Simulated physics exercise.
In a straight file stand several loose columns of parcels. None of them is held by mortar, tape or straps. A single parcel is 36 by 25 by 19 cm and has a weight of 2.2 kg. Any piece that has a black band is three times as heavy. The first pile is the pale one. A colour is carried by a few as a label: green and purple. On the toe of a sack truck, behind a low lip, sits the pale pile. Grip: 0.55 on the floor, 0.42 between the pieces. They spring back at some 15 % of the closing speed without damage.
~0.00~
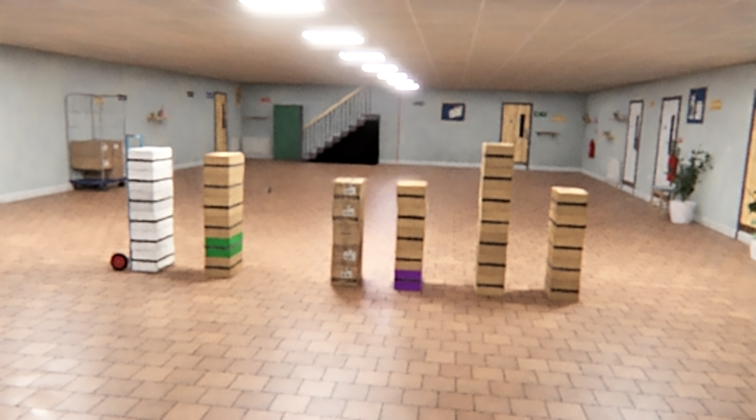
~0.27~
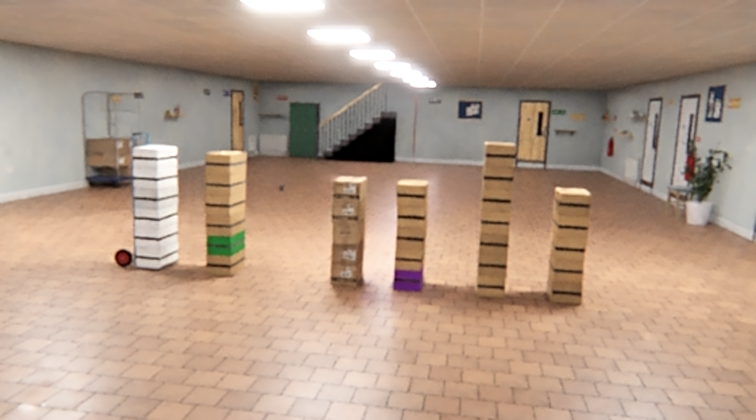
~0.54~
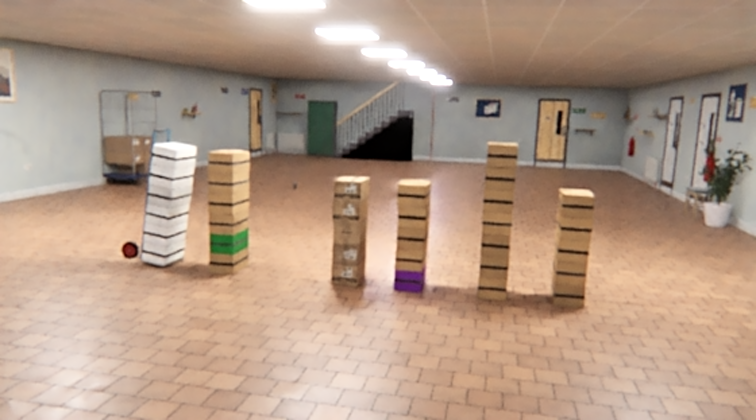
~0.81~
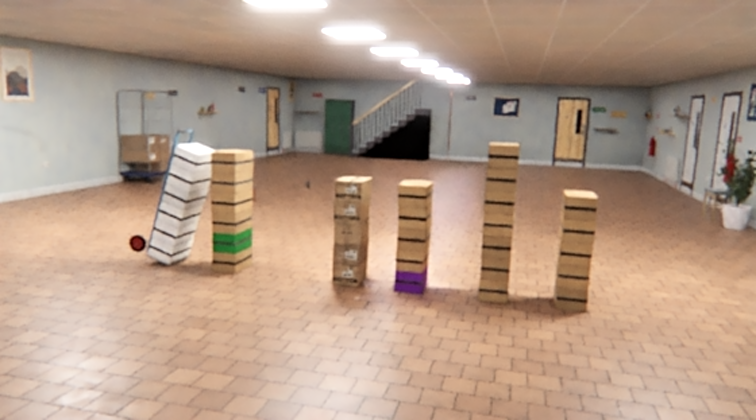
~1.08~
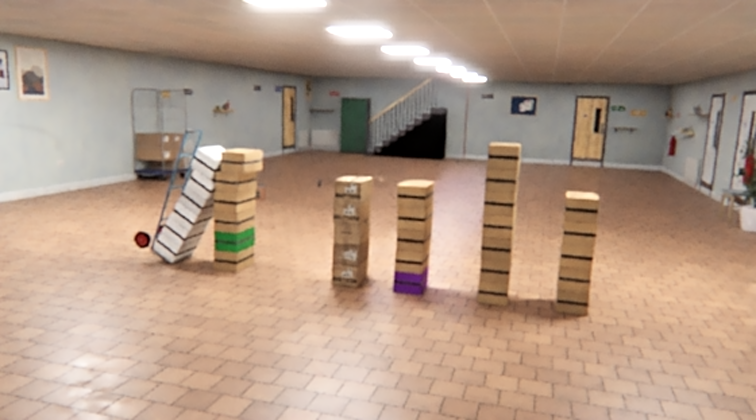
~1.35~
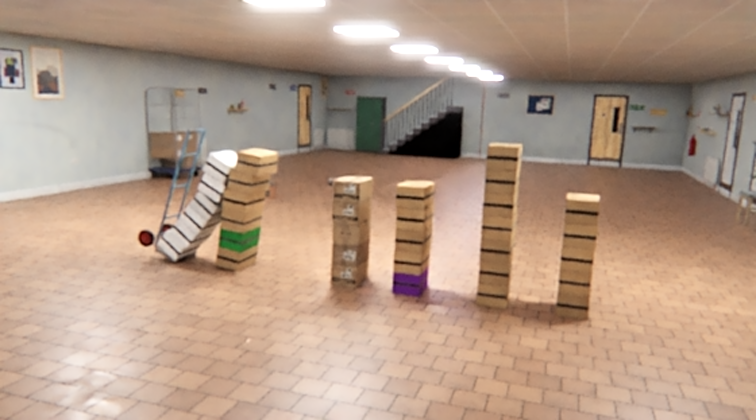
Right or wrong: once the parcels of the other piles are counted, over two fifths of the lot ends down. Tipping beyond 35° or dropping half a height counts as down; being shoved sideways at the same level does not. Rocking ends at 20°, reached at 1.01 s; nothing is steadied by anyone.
Wrong.
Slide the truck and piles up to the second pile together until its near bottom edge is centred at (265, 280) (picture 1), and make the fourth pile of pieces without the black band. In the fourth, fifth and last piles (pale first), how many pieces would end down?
Fourth 4, fifth 0, last 0.
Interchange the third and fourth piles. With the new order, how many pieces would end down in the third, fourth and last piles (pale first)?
Count of fallen pieces - third: 4; fourth: 5; last: 5.
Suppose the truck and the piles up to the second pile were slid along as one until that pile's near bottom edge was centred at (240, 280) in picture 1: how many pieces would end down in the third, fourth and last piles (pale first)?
That would give third 4, fourth 5 and last 5.
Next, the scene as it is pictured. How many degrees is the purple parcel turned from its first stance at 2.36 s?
Something like 5°, more or less.
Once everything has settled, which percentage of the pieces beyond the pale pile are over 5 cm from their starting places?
That makes 40 percent.
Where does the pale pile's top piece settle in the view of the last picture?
Roughly at (312, 240).
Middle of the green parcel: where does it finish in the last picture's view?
Near pixel (278, 258).
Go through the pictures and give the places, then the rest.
In the first frame (each place is the centre of the face we see best; the camera moves round a little), truck frame (128, 163) 0° forward; green parcel (217, 248); purple parcel (407, 280); the others all in place.
The second frame shows truck frame (134, 161) 1° forward; green parcel (218, 246).
The third frame shows truck frame (152, 157) 9° forward, top of the pale pile leaning 9°; green parcel (221, 244); the others all in place.
The fourth frame shows truck frame (172, 157) 17° forward, top of the pale pile leaning 18°; green parcel (224, 243); the others all in place.
The fifth frame shows truck frame (179, 156) 20° forward, top of the pale pile leaning 29°; green parcel (225, 242); 2 have shifted.
The sixth frame shows truck frame (182, 155) 20° forward, top of the pale pile leaning 27°; green parcel (230, 240) tilted 8°; purple parcel (406, 284); steepest lean 8°, the parcel at (240, 183); 6 have shifted.
By 1.54 s, 6 of the pale pile down; none of the 28 other parcels down, 6 disturbed; green parcel tilted 16°.
By 1.76 s, 6 of the pale pile down; 2 of the 28 other parcels down; green parcel tilted 33°.
By 2.02 s, 6 of the pale pile down; 5 of the 28 other parcels down; green parcel tilted 67°, 14 cm lower.
By 2.36 s, 6 of the pale pile down; 6 of the 28 other parcels down; green parcel on its side.
When it is over (3.2 s), 6 of the pale pile down; 6 of the 28 other parcels down; green parcel on its side; purple parcel unmoved. That is 21 per cent. In pixels of the last frame, middles, green parcel near (278, 258), purple parcel near (411, 279).
